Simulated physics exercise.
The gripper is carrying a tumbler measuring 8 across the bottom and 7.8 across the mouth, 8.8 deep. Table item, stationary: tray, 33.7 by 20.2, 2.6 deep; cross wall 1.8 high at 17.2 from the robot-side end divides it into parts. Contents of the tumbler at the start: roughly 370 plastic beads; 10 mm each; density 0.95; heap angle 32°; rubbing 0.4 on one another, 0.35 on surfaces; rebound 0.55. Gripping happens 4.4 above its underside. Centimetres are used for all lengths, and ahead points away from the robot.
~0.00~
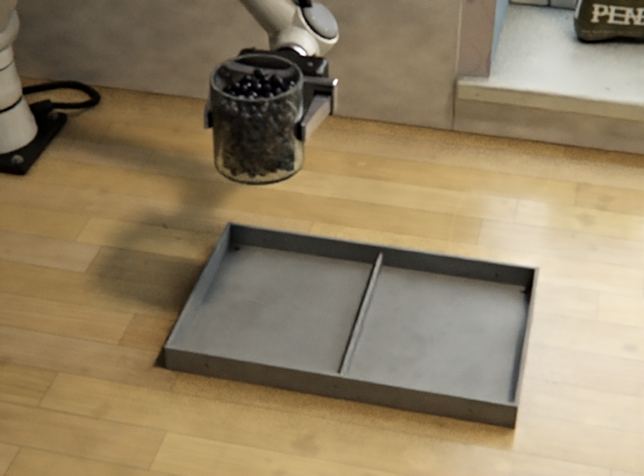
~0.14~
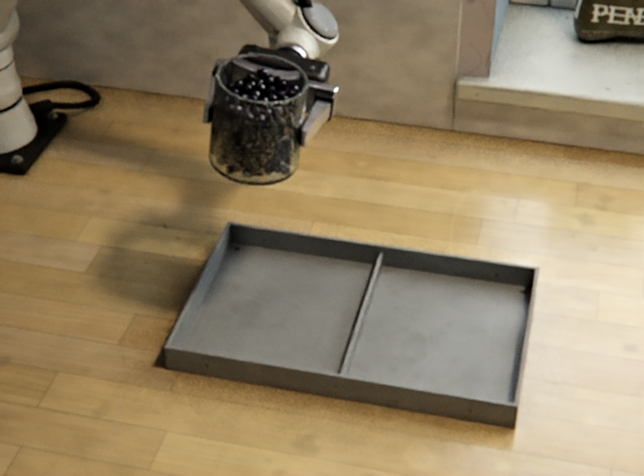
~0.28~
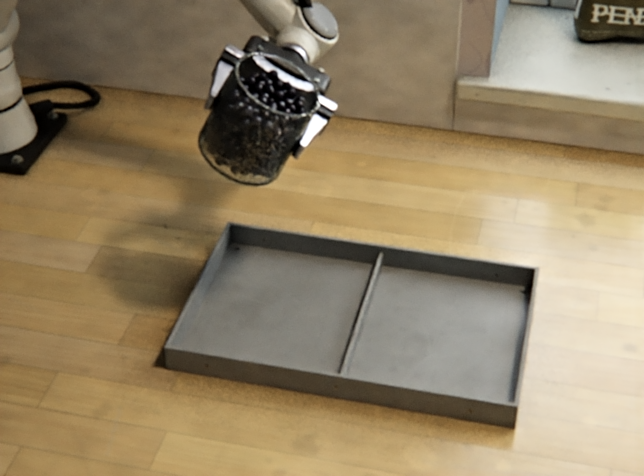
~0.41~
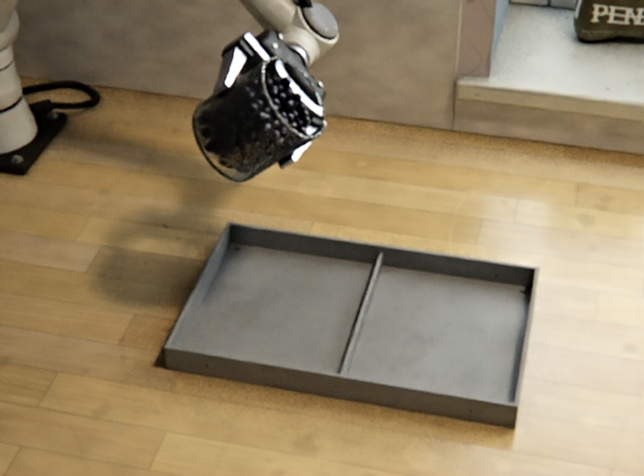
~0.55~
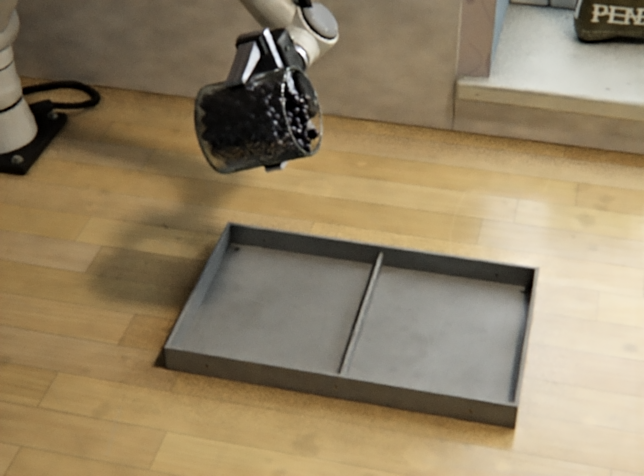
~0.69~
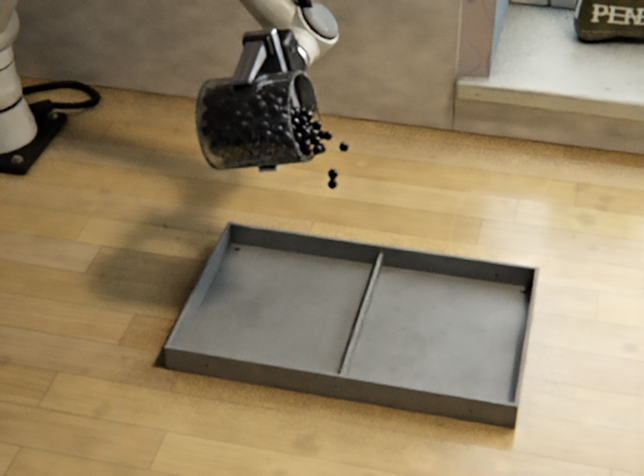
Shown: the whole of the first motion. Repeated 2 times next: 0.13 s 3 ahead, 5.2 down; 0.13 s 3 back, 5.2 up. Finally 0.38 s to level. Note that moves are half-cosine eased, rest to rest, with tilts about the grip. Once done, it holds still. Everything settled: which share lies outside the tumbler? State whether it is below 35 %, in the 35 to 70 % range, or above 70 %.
It is below 35 %.
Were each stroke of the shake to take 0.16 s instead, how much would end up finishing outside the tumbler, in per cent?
Roughly 25 percent then.
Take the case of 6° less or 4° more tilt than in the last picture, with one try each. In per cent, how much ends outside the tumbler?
Estimates, in order: 20 % and 35 %.
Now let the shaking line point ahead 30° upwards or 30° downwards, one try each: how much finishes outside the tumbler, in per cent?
Estimates, in order: 95 % then 50 %.
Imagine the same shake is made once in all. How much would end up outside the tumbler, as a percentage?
Roughly 20 in a hundred.
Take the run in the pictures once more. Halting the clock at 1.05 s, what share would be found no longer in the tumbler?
15 %.
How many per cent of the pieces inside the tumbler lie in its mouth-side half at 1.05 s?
My estimate is near 40 per cent.
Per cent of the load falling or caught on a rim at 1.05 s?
Around 5 per cent of the load.
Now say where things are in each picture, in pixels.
In the first picture, the tumbler middle at (258, 121), level; upper third of the load around (258, 104), from x 220 to 295, top at y 75; 371 in the tumbler.
In the second picture, the tumbler middle at (258, 121), tilted 7° forward; upper third of the load around (259, 104), from x 220 to 295, top at y 75.
In the third picture, the tumbler middle at (258, 121), tilted 26° forward; upper third of the load around (257, 104), from x 210 to 300, top at y 75.
In the fourth picture, the tumbler middle at (258, 121), tilted 50° forward; upper third of the load around (256, 103), from x 205 to 305, top at y 80.
In the fifth picture, the tumbler middle at (258, 121), tilted 69° forward; upper third of the load around (252, 103), from x 205 to 315, top at y 85.
In the sixth picture, the tumbler middle at (258, 121), tilted 76° forward; upper third of the load around (246, 105), from x 205 to 345, top at y 85; 368 in the tumbler, 3 in flight or on a rim.
After 1.05 s, tilted 76° forward, highest piece 22 above the table; 320 in the tumbler, 31 in the far-side part, 2 in the robot-side part, 18 in flight or on a rim.
After 1.41 s, tilted 35° forward, highest piece 26 above the table; 272 in the tumbler, 71 in the far-side part, 21 in the robot-side part, 1 on the table or floor, 6 in flight or on a rim.
After 1.79 s, level, highest piece 27 above the table; 272 in the tumbler, 75 in the far-side part, 21 in the robot-side part, 3 on the table or floor.
After 2.84 s, level, highest piece 26 above the table; 272 in the tumbler, 75 in the far-side part, 21 in the robot-side part, 3 on the table or floor.
In the end, 272 in the tumbler, 75 in the far-side part, 21 in the robot-side part, 3 on the table or floor. That is 27 % outside the tumbler.
